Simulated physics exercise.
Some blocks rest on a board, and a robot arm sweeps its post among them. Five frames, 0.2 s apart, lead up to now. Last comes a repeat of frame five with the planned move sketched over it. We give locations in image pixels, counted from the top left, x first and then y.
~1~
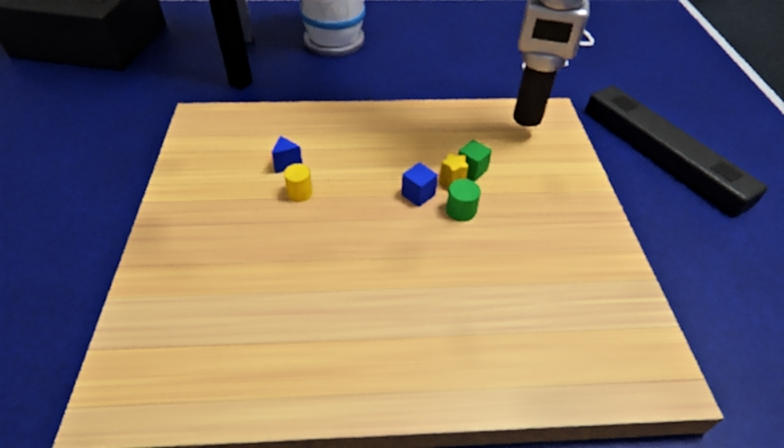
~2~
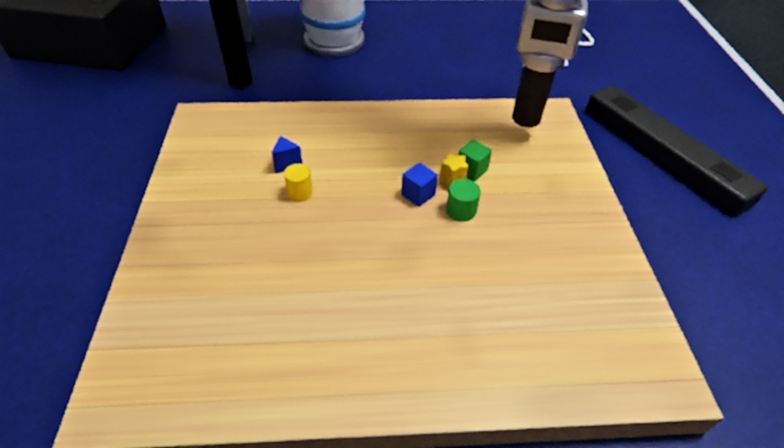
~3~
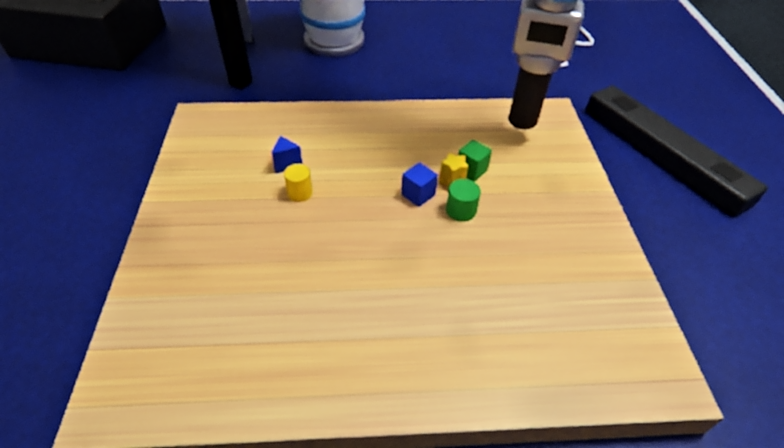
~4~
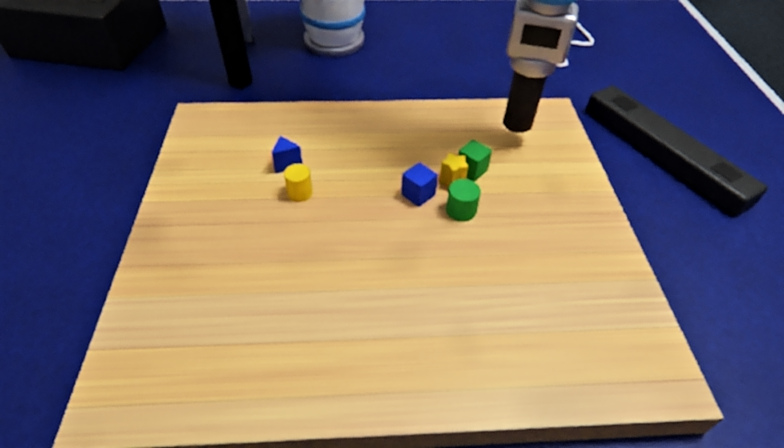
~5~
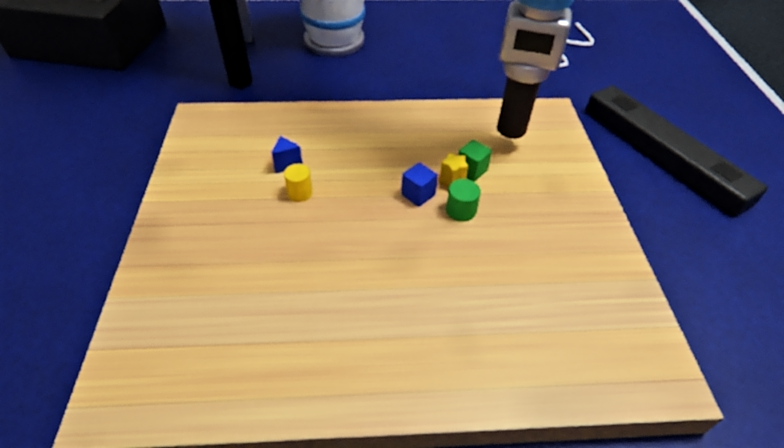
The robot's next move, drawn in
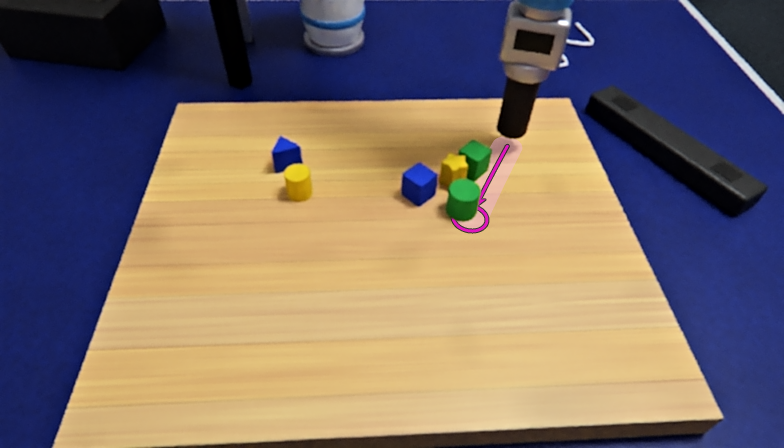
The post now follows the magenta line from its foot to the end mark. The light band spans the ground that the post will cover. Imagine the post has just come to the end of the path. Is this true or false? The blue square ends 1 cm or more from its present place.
False.
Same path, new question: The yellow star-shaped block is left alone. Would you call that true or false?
The statement is false.
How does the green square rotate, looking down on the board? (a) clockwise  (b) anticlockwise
My answer is option a.
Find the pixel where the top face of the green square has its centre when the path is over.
It sits at (462, 158).
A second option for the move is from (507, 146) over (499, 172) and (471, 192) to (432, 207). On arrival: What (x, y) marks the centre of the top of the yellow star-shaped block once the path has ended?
That would be at about pixel (429, 159).
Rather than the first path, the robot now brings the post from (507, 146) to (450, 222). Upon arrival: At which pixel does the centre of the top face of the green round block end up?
Its top centre lands on (444, 225).
The drawn path runs from (507, 146) to (470, 218).
On the path given first. One third of the way, post at (499, 153); yellow star-shaped block at (453, 162); green square at (472, 152), turned 20° clockwise.
Two thirds of the way, post at (486, 177); yellow star-shaped block at (437, 163), turned 15° anticlockwise; green square at (462, 158), turned 75° clockwise.
At the end, post at (473, 203); blue square not moved; yellow star-shaped block at (437, 163), turned 15° anticlockwise; green round block at (445, 208); green square at (462, 158), turned 75° clockwise.
